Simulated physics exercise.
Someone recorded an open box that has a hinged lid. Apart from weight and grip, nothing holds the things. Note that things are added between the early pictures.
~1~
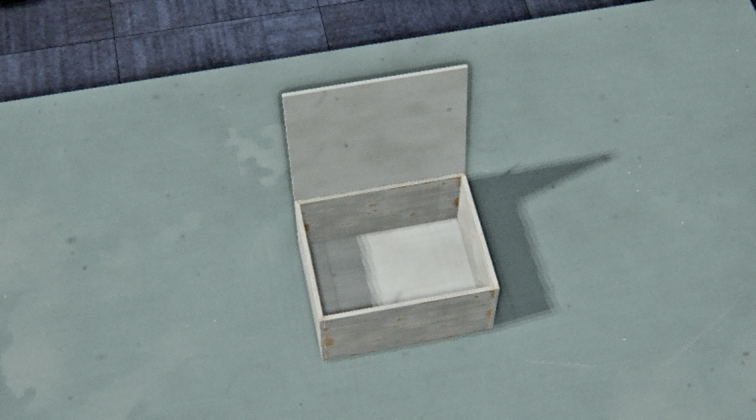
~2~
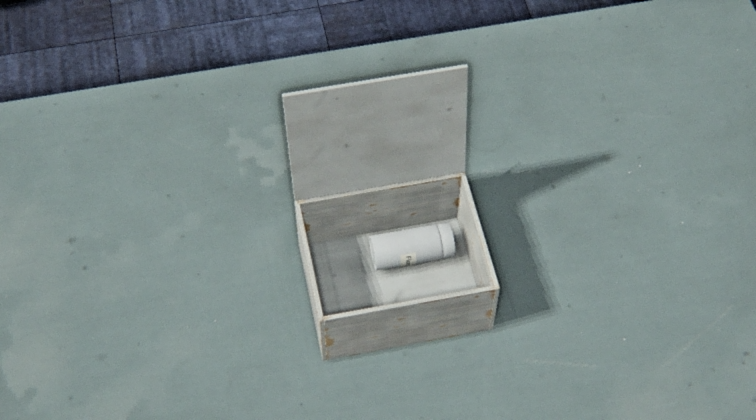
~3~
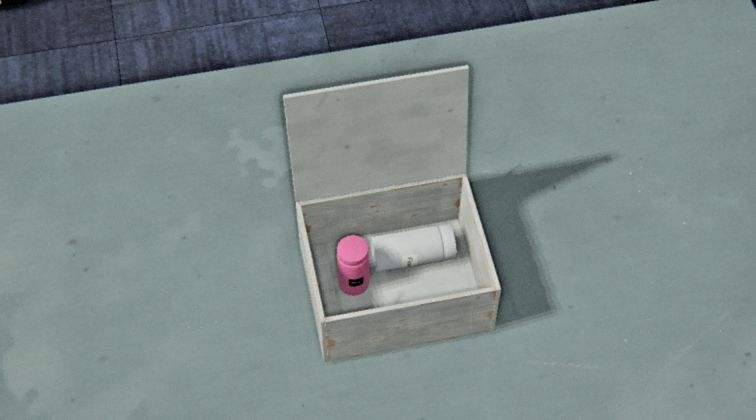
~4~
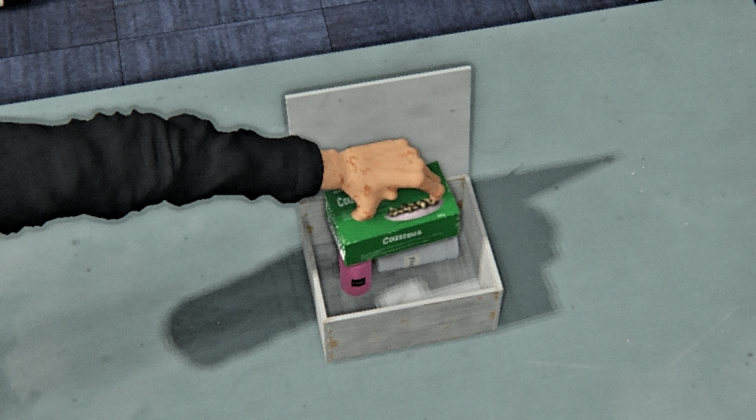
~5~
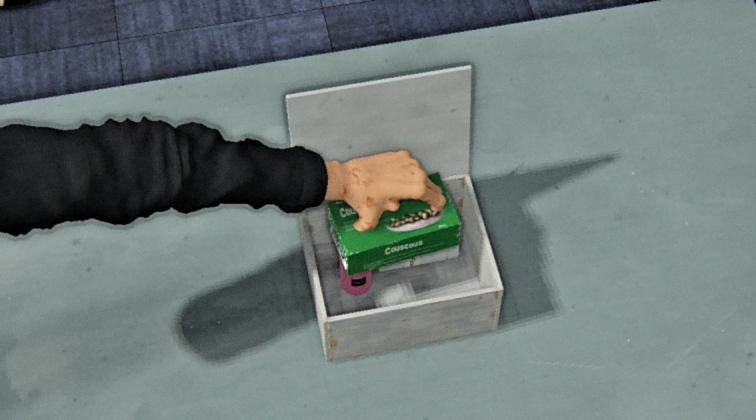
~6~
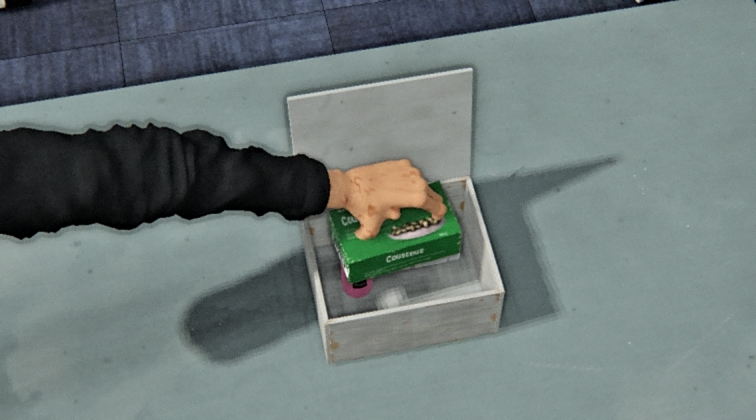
Inside an open wooden box with its lid up, a white bottle appeared on its side, then a pink shaker beside it, before a hand from the left lowered a green carton over them.
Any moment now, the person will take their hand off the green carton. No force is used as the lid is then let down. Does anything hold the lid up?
Result: Lid down.
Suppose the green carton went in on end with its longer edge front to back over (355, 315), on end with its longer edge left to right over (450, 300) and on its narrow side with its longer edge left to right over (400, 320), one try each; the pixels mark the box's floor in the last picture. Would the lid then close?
First, it stays open; second, it stays open; third, it shuts.
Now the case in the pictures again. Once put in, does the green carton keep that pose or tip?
By the end the green carton has leaned over.
Then, 0.40 s later than the last frame, green carton on its side near (414, 287); white shaker moved a little.
Then, 1.30 s later than the last frame, lid 79° above the rim; green carton on its side near (419, 291).
Then, 1.70 s later than the last frame, lid 47° above the rim; green carton on its side near (419, 291).
Then, 2.00 s later than the last frame, lid 12° above the rim; green carton on its side near (419, 291).
When it is over, lid shut; lying over in the box, green carton; the other 2 as before. End places, in pixels of the last picture, green carton near (419, 291).
